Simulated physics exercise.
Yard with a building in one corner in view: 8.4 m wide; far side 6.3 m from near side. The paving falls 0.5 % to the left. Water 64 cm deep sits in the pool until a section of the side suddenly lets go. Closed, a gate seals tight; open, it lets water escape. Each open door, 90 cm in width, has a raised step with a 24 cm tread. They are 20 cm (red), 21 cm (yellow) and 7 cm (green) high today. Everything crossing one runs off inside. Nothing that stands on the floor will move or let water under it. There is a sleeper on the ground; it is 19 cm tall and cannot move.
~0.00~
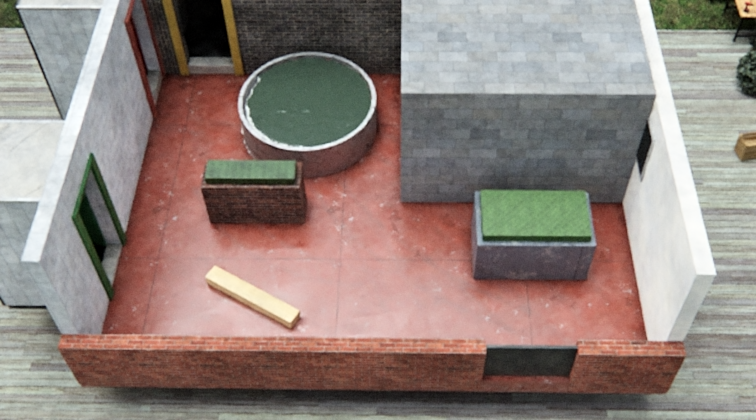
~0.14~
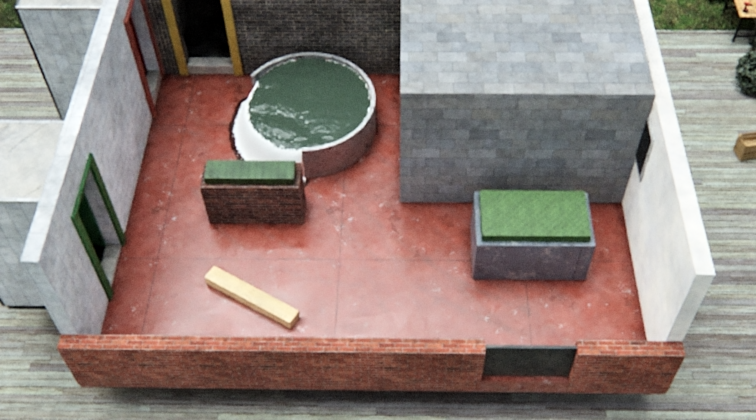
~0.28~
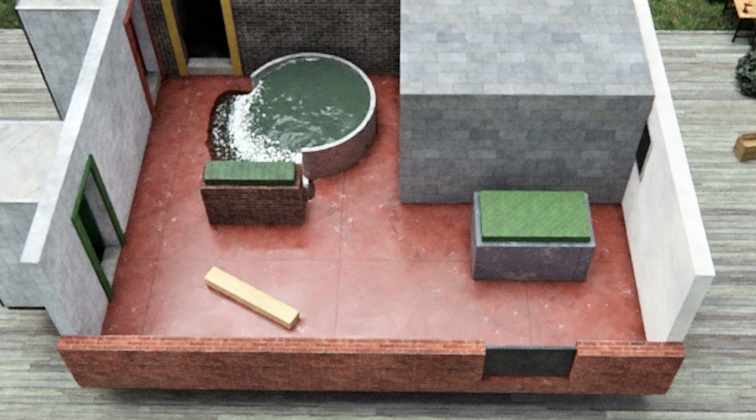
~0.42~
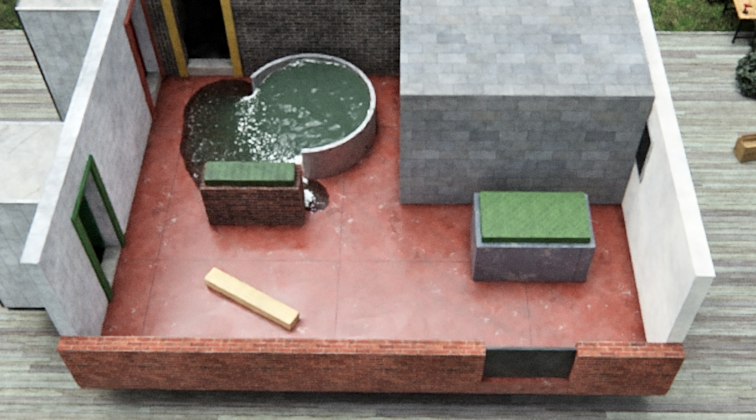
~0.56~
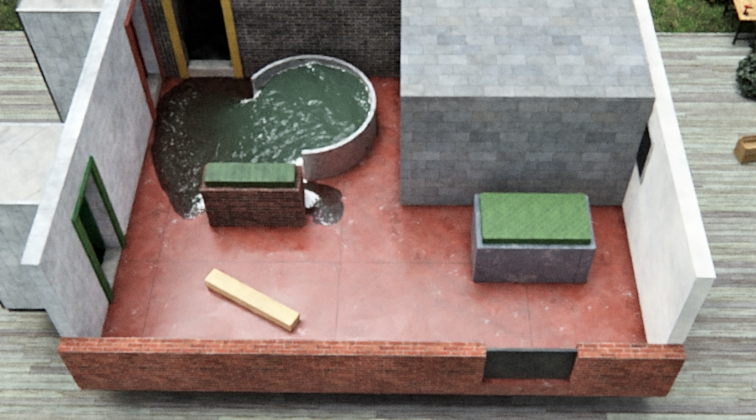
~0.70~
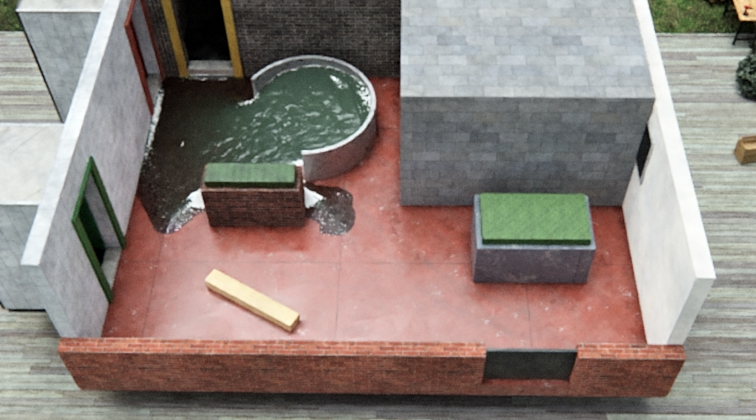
Dark green water bursts through the left side of a round pool in a red-paved yard, seen from high above and in front, with low brick in the foreground and pale walls at both sides. A green-topped brick block, a grey block building, another green-topped block and a pale beam stand or lie around. The water foams out leftward, spreads to the red door and streams around both ends of the brick block, while the camera stays still.
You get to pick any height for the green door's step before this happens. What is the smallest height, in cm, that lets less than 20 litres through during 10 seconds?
About 9.5 cm.
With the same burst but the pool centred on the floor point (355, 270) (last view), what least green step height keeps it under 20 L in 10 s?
About 21 cm.
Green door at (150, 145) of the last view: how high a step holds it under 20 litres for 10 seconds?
Around 32 cm would do it.
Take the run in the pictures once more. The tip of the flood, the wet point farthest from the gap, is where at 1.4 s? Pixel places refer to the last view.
Near pixel (109, 305).
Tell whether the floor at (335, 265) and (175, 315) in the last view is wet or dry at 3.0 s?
Untouched, awash.
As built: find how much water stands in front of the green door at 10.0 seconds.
Some 11.0 centimetres.
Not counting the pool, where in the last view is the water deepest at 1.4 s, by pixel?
At about (142, 168).
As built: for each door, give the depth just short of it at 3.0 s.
Door by door in cm - red 25, yellow 25, green 11.
After 1.4 s water covers 25 % of the floor, deepest (57 cm) near (142, 168); 9 cm at the green door, 0 litres in over its 7 cm step.
After 3.0 s water covers 50 % of the floor, deepest (33 cm) near (163, 83); 11 cm at the green door, 16 litres in over its 7 cm step.
After 10.0 s water covers 95 % of the floor, deepest (13 cm) near (512, 370); 11 cm at the green door, 53 litres in over its 7 cm step.
At the green door as built, the water arrived by 1.1 s and peaked near 13 cm at 2.2 s.
With a step of 8 cm, 39 litres would have come in within the 10 s; with 11 cm, 10 litres. So under 20 litres takes about 9.5 cm.
